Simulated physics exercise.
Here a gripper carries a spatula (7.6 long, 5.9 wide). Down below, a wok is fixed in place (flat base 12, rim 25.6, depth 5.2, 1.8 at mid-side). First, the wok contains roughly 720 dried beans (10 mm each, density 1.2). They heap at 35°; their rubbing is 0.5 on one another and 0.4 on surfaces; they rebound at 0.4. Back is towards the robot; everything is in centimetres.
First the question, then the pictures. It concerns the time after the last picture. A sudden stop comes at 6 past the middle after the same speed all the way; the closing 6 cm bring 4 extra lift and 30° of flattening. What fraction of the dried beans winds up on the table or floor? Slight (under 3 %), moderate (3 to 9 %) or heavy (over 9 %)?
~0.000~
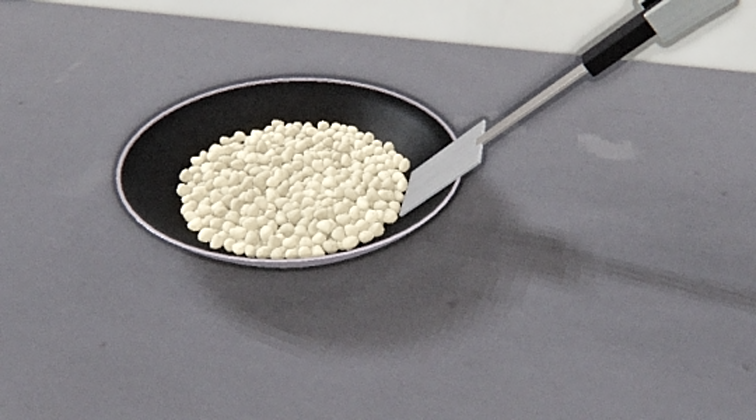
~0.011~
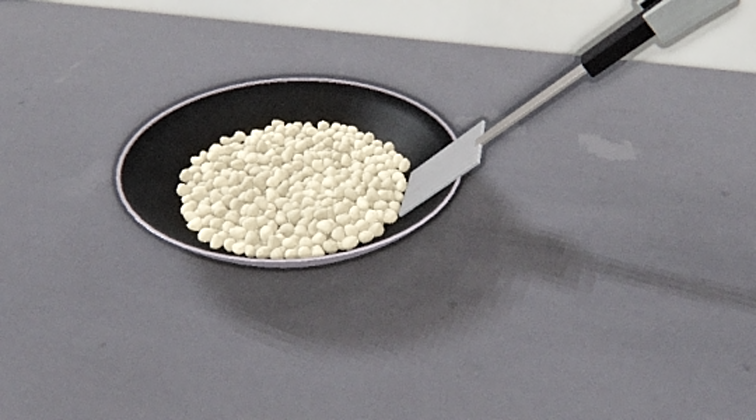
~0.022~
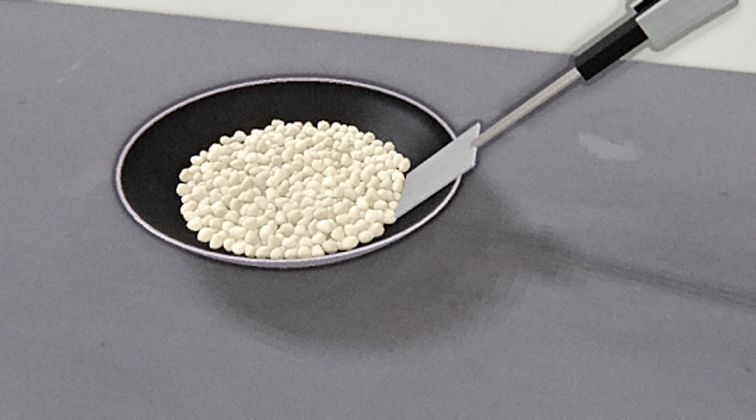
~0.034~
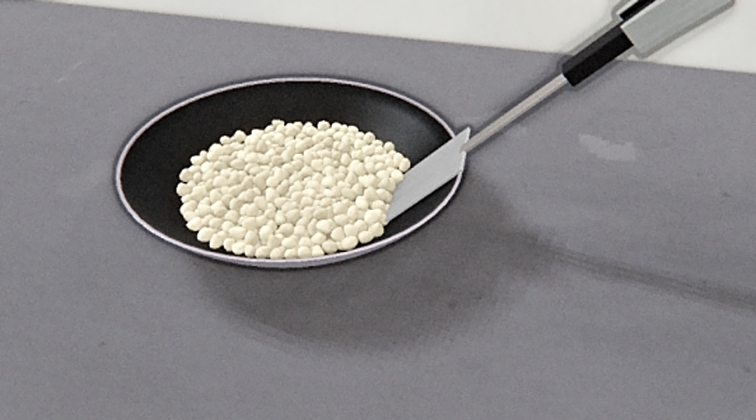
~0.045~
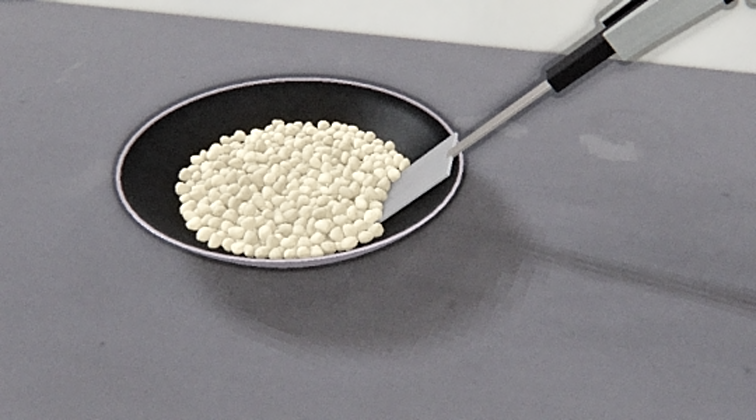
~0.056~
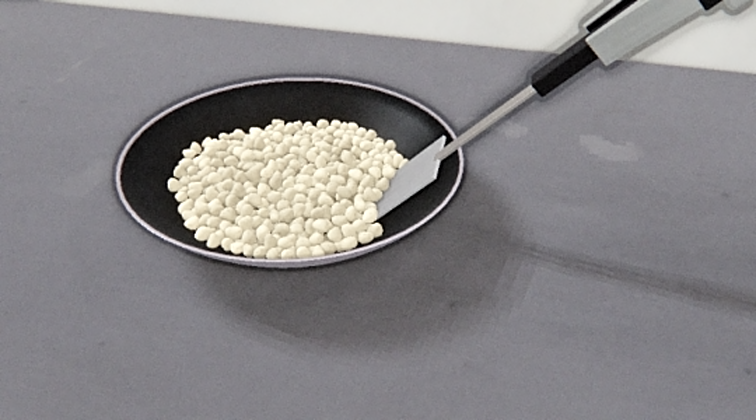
Moderate.
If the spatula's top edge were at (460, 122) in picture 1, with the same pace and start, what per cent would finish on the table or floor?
About 5 per cent.
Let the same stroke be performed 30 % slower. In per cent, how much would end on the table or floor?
In that case, around 0 per cent would end on the table or floor.
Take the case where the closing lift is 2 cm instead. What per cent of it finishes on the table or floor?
Roughly 0 percent of it.
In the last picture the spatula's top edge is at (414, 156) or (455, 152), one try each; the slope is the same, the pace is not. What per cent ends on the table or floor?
Respectively, some 15 and 0 per cent.
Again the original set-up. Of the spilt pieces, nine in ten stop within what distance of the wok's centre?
About 25 cm from the centre.
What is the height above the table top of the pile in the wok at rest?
It reaches around 6.5 cm.
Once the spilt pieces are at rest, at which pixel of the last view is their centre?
Near (91, 170) in the last picture.
After 0.11 s, sloping 47°, highest piece 7 above the table; 720 in the wok, 1 on the blade or in flight.
After 0.16 s, sloping 36°, highest piece 8 above the table; 719 in the wok, 2 on the blade or in flight.
After 0.39 s, sloping 17°, highest piece 8 above the table; 683 in the wok, 27 on the table or floor, 11 on the blade or in flight.
After 1.44 s, sloping 17°, highest piece 6 above the table; 682 in the wok, 39 on the table or floor.
In the end, 682 in the wok, 39 on the table or floor. That is 5 % on the table or floor.
